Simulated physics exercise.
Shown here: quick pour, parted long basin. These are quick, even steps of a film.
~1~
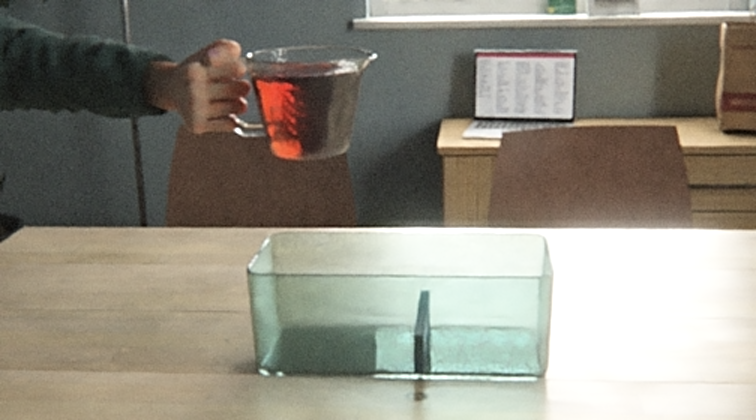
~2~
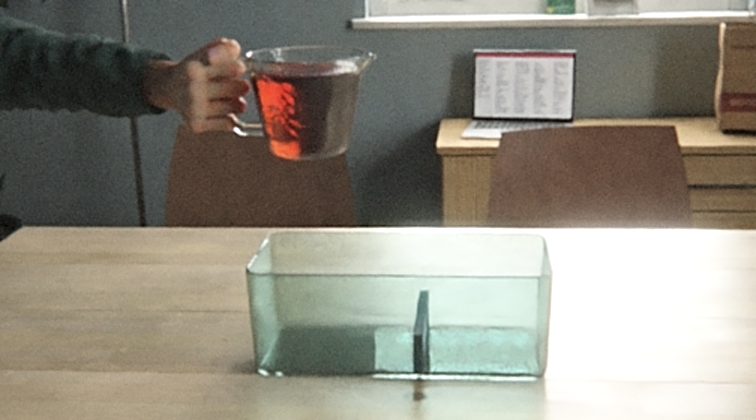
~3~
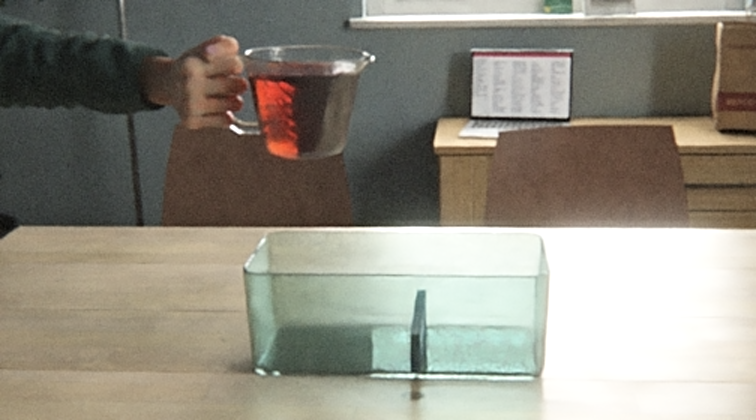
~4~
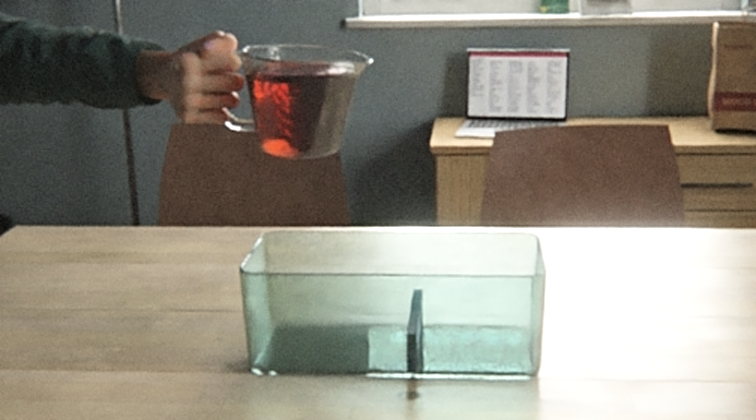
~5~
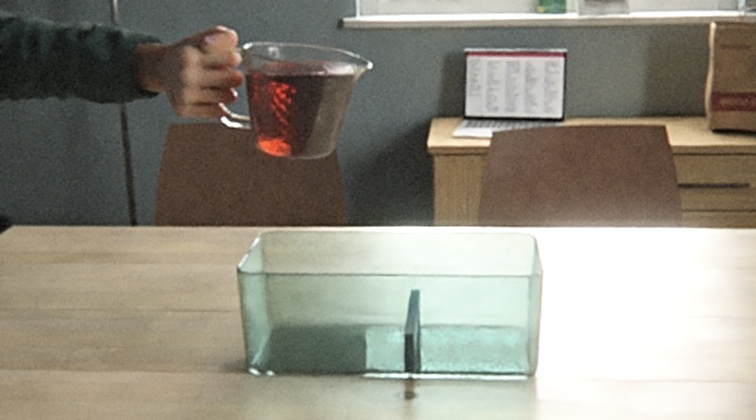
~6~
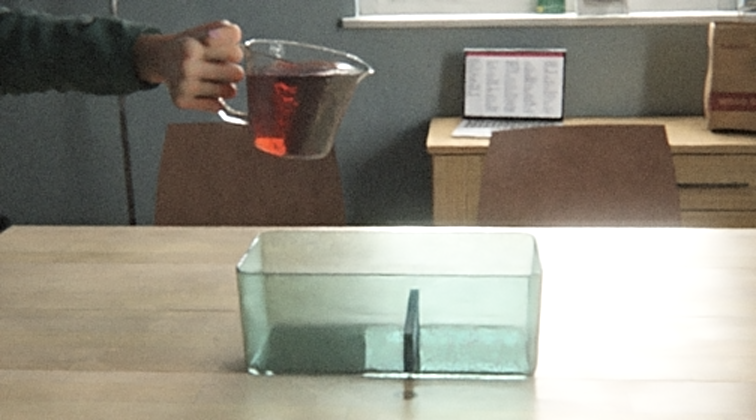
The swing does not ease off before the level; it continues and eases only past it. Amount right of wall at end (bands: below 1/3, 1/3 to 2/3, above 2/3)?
The share right of the wall will be large, beyond two thirds.
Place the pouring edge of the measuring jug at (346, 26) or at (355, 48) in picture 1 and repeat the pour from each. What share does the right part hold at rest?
About 55 per cent, then about 60 per cent.
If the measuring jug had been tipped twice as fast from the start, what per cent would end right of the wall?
It comes to around 45 per cent.
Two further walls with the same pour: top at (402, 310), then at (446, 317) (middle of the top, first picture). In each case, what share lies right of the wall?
Well, it's close to 85 per cent for the first one, then 50 per cent for the other.
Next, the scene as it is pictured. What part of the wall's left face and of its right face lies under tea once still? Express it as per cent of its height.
Left part: 10 per cent, right part: 60 per cent.
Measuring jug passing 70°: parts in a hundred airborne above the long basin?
I'd put it near 25 per cent.
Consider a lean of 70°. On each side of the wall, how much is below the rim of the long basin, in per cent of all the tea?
The left part holds close to 0 per cent, the right part close to 15.
A moment on, the measuring jug is tipped part way and 61 per cent is still to pour, 0 is left of the wall and 13 right of it.
Next, the measuring jug is tipped right over and 5 per cent is still to pour, 10 is left of the wall and 73 right of it.
Then the measuring jug is tipped right over and 0 per cent is still to pour, 22 is left of the wall and 77 right of it.
Later the measuring jug is tipped right over and 0 per cent is still to pour, 22 is left of the wall and 76 right of it.
In the end 22 per cent lies left of the wall, 76 right of it and 1 outside.
